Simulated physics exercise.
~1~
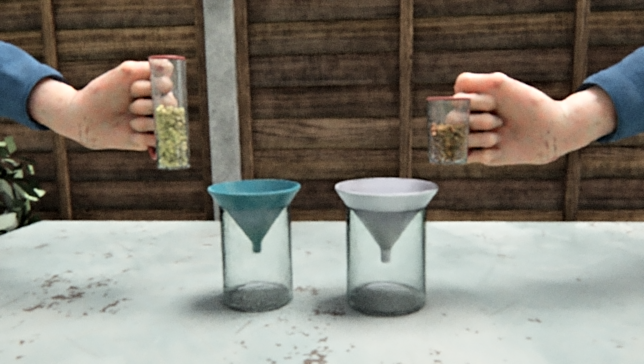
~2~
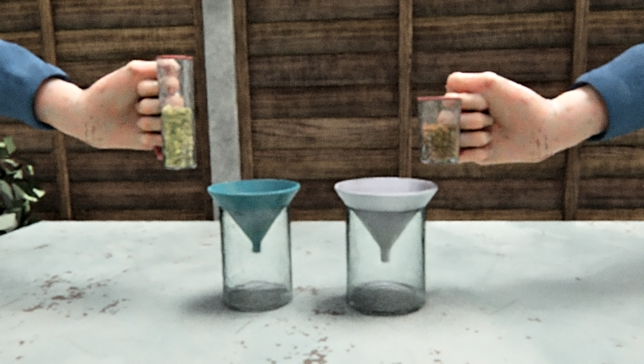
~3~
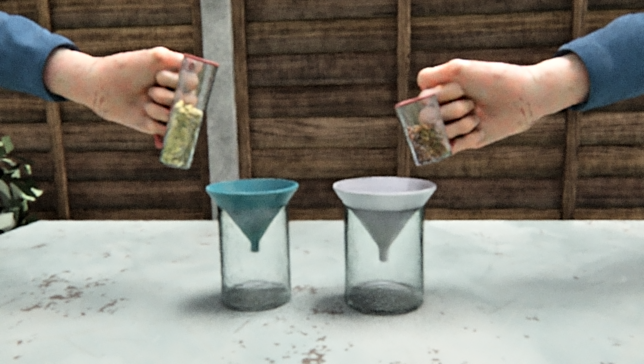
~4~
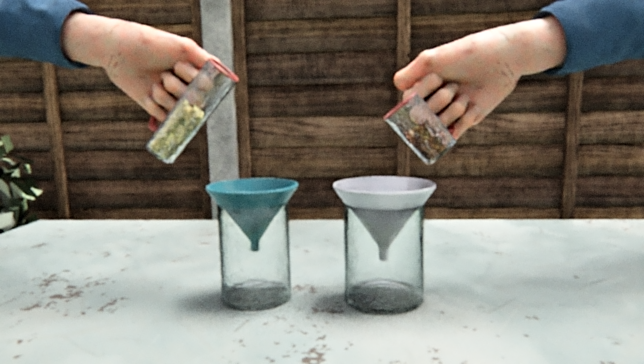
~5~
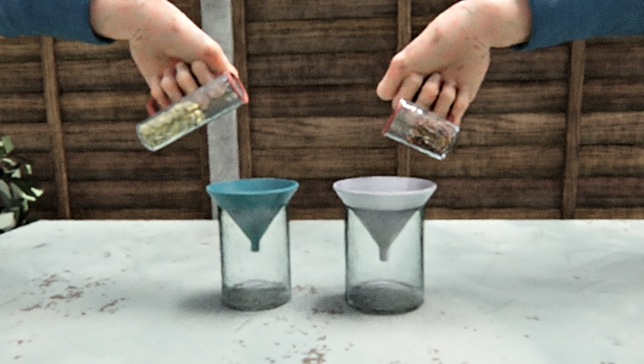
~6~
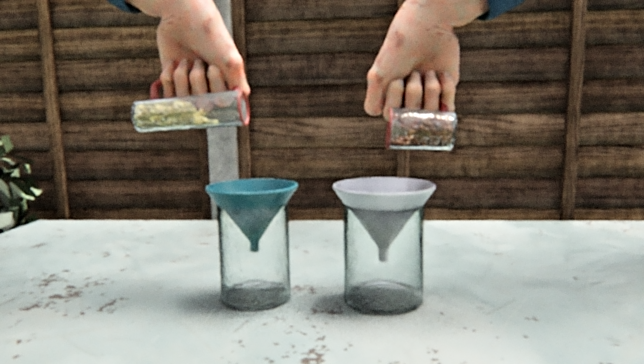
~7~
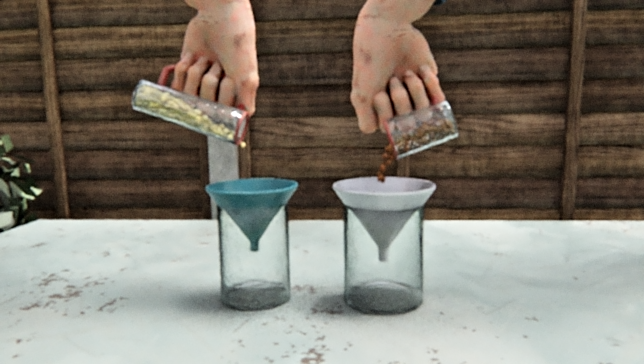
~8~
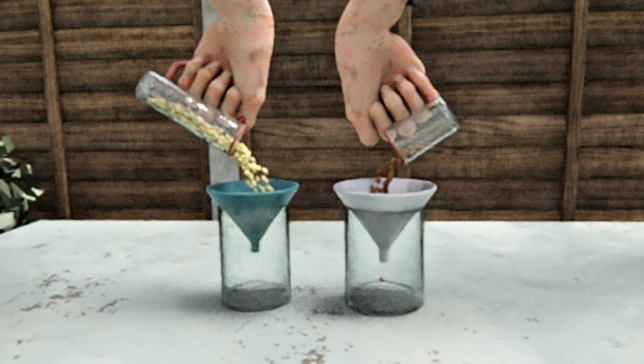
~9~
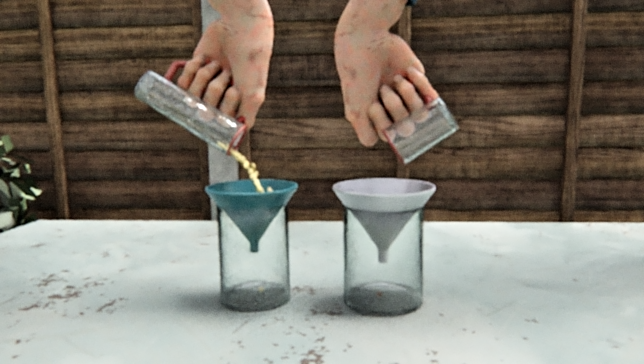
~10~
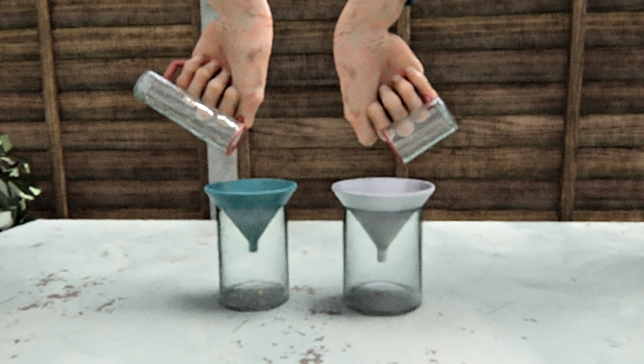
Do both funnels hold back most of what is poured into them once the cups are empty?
Yes, both of them do. The left and right cups end up empty, yet the jars below show hardly any of the pieces, so most of them stay up in the funnels.
Two hands tipping clear cups of yellowish and brown pieces into teal and pale funnels, emptying both while hardly any reaches the jars.
